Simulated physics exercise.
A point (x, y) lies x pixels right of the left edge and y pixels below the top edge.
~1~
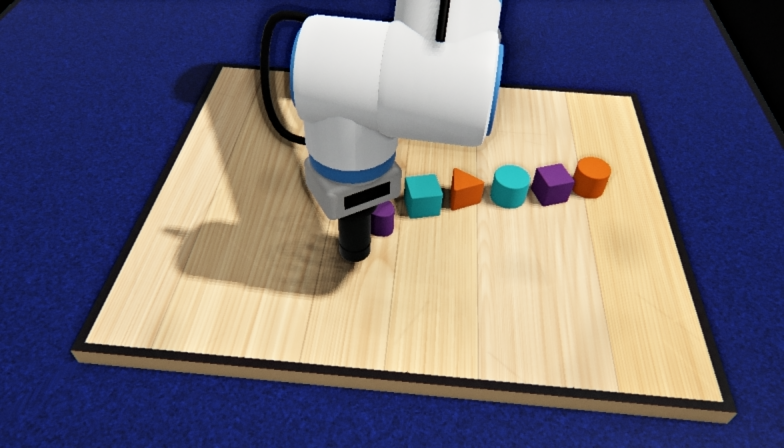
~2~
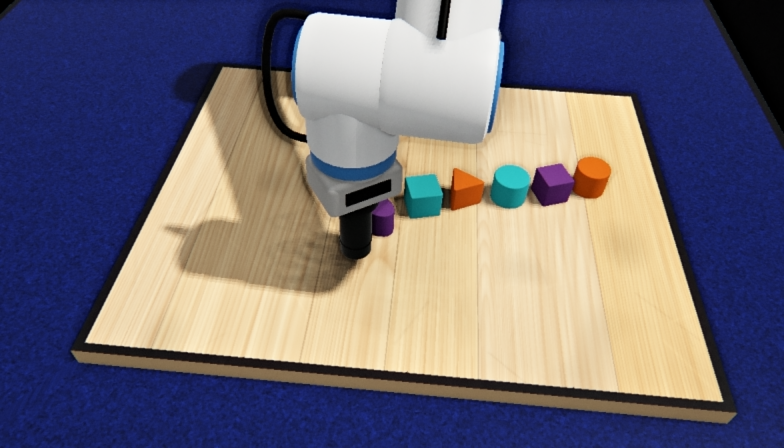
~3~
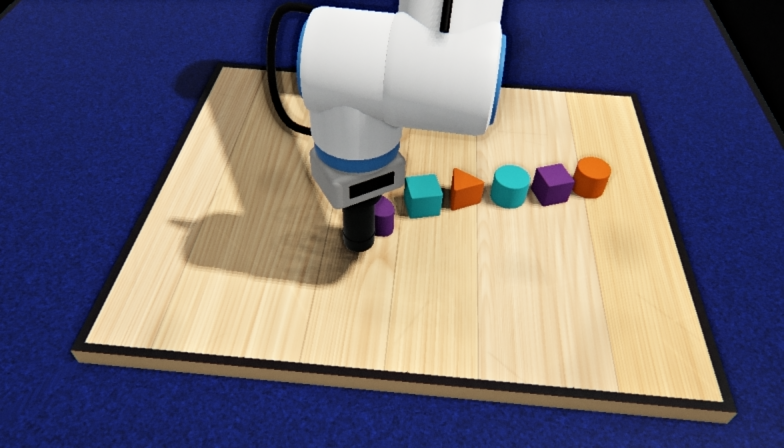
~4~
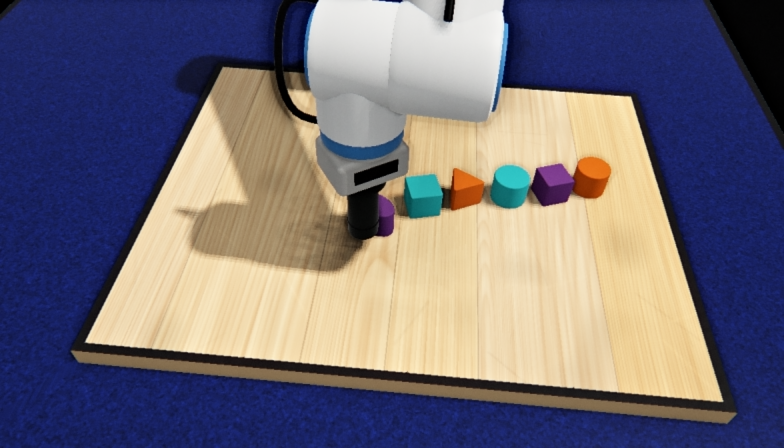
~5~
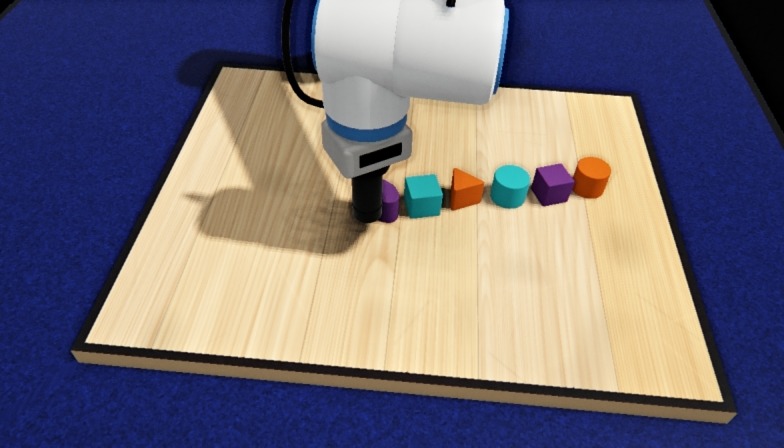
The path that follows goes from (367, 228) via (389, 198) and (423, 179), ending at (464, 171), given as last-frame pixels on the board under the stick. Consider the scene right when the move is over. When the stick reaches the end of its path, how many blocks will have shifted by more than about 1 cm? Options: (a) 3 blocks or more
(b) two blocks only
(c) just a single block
(b)
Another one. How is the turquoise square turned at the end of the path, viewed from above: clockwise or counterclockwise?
Rotation: Clockwise.
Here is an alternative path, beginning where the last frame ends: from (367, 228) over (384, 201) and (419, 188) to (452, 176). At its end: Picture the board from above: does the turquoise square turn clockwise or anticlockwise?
Its rotation is clockwise.
On the path given first. One third of the way, stick at (390, 184); purple elliptical block at (403, 161); turquoise square at (429, 182), turned 35° clockwise.
Two thirds of the way, stick at (425, 165); purple elliptical block at (420, 141), turned 65° anticlockwise; turquoise square at (434, 181), turned 55° clockwise; orange three-sided block at (467, 180).
At the end, stick at (466, 157); purple elliptical block at (421, 140), turned 70° anticlockwise; turquoise square at (434, 181), turned 55° clockwise; orange three-sided block at (467, 180); turquoise cylinder unmoved.
